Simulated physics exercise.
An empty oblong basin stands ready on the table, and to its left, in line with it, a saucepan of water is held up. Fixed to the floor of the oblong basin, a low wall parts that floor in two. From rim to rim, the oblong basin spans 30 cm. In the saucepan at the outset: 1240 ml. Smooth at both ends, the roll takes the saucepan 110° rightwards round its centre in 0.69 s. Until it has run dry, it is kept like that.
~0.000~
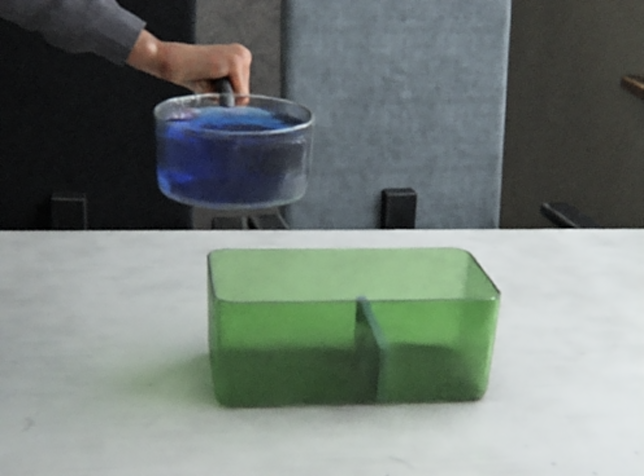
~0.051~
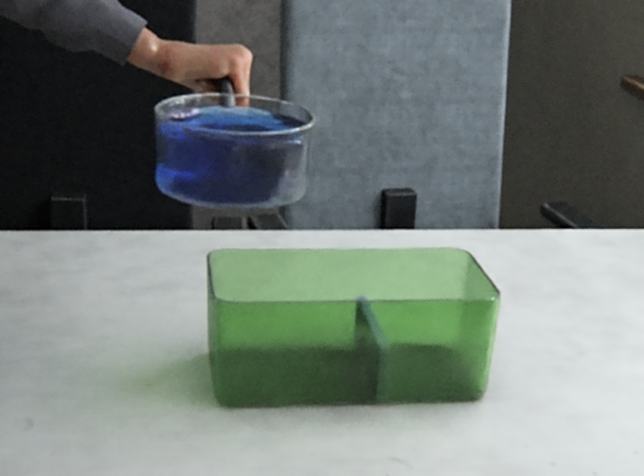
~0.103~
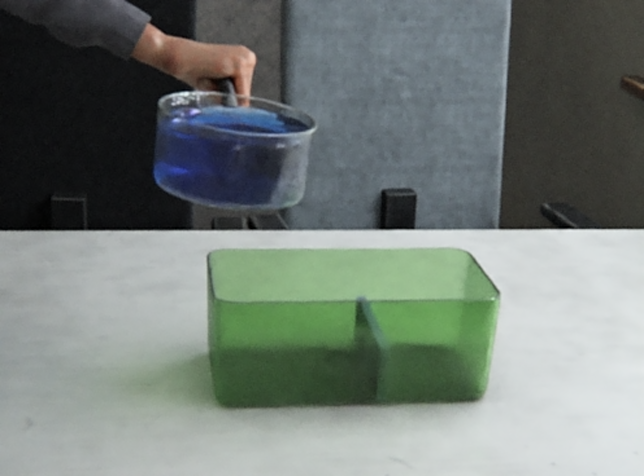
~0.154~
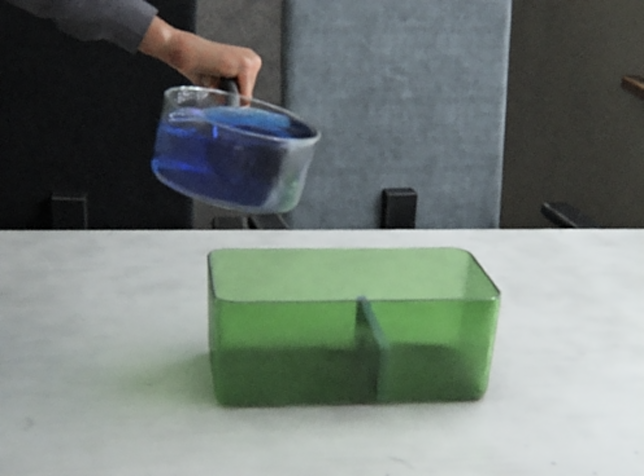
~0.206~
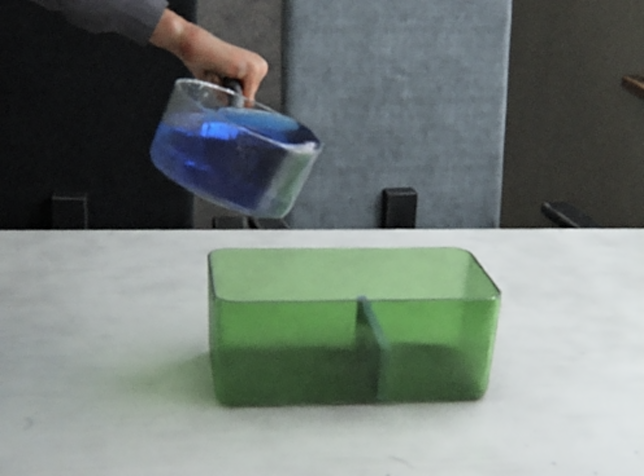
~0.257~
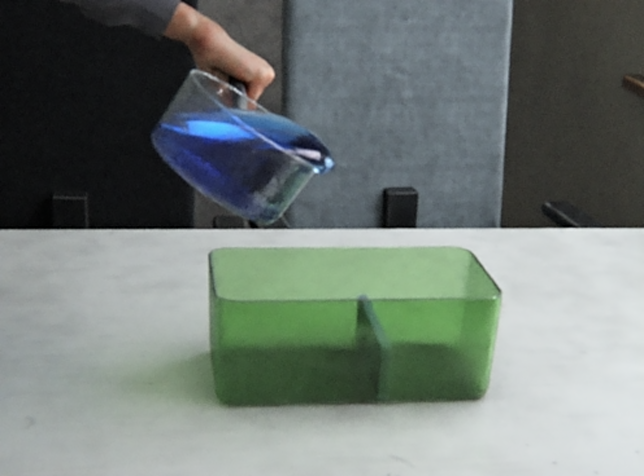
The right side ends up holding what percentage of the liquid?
About 23 in every hundred parts.
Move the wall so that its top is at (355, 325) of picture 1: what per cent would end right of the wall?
Estimate: Close to 40 per cent.
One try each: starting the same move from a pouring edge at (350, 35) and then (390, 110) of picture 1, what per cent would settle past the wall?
50 then 70 %.
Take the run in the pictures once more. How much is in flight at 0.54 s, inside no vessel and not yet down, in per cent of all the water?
It comes to about 38 percent.
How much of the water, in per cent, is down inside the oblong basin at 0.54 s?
Fraction in basin: Approx. 40%.
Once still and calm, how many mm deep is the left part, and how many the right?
Left part about 34 mm deep, right part about 18 mm deep.
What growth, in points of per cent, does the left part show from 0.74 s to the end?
Around 2 in a hundred.
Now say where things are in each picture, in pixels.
Tilt 0°; pouring edge (312, 116); surface from (157, 122) to (308, 124); the oblong basin's rim runs from (211, 276) to (485, 274); the wall's top is at (373, 322), in the first frame.
Tilt 1°; pouring edge (313, 118); surface from (157, 122) to (309, 125), in the second frame.
Tilt 6°; pouring edge (315, 124); surface from (160, 120) to (310, 127), in the third frame.
Tilt 13°; pouring edge (317, 133); surface from (163, 119) to (314, 129), in the fourth frame.
Tilt 23°; pouring edge (319, 147); surface from (162, 122) to (317, 137); 2 per cent is over the edge, in the fifth frame.
Tilt 34°; pouring edge (318, 161); surface from (159, 122) to (313, 149); 6 per cent is over the edge, in the sixth frame.
By 0.54 s the tilt is 97° and 23 per cent is still to pour, 22 is left of the wall and 17 right of it.
By 0.74 s the tilt is 110° and 4 per cent is still to pour, 64 is left of the wall and 20 right of it.
By 0.96 s the tilt is 110° and 0 per cent is still to pour, 64 is left of the wall and 22 right of it.
By 1.19 s the tilt is 110° and 0 per cent is still to pour, 66 is left of the wall and 23 right of it.
At rest 66 per cent lies left of the wall, 23 right of it and 11 outside.
